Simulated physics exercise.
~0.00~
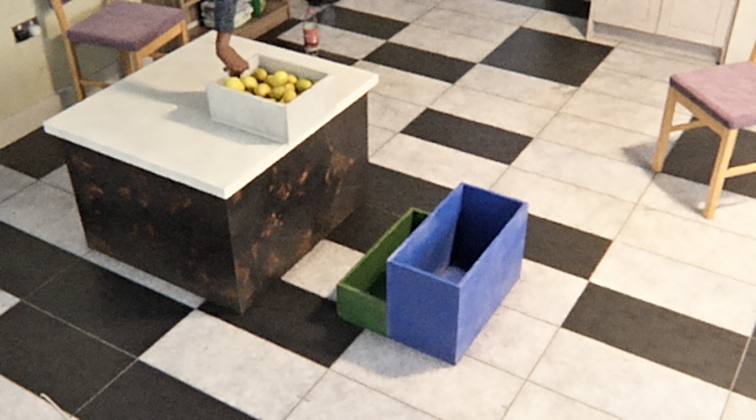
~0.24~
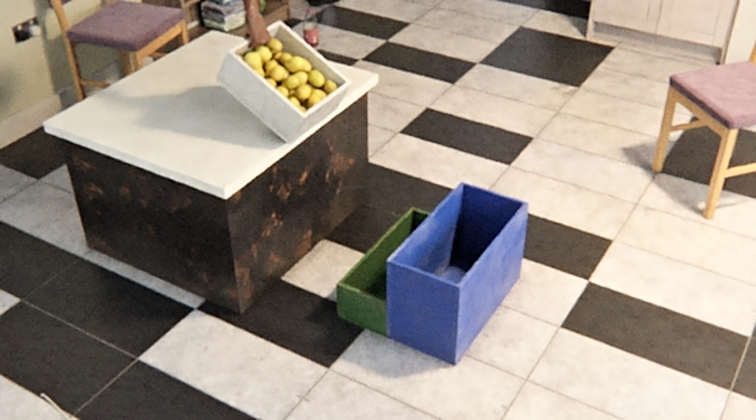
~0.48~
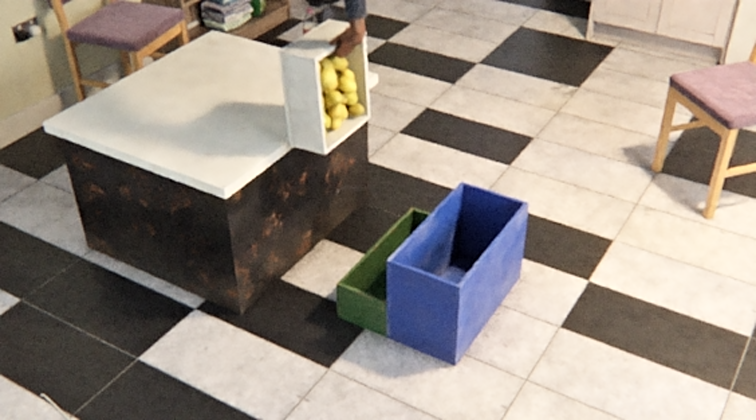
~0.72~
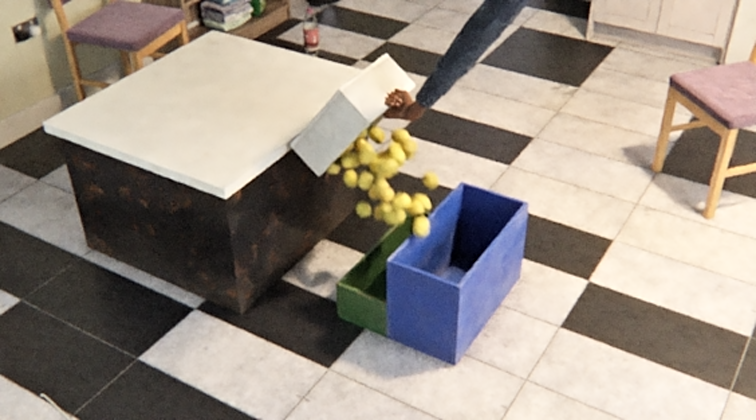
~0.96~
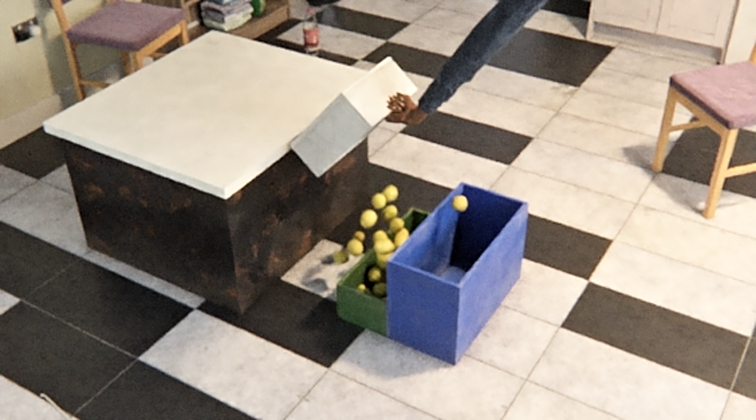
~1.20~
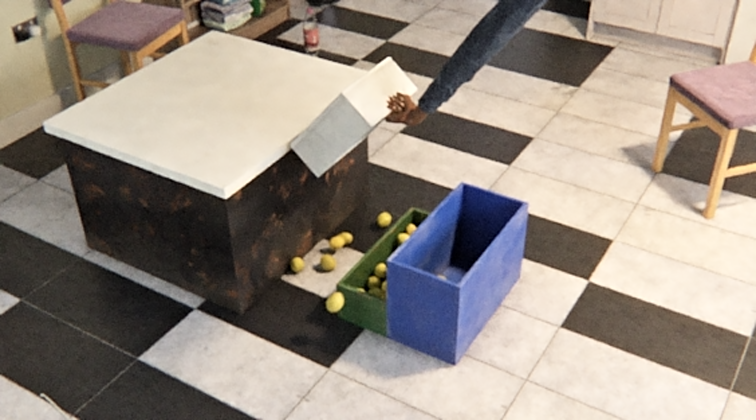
In the video, a hand tips a white crate of lemons over the edge of a dark-sided bench, spilling them toward a green tote and a taller blue one. Most visible lemons drop into or around the green tote, with several resting on the floor beside the bench.
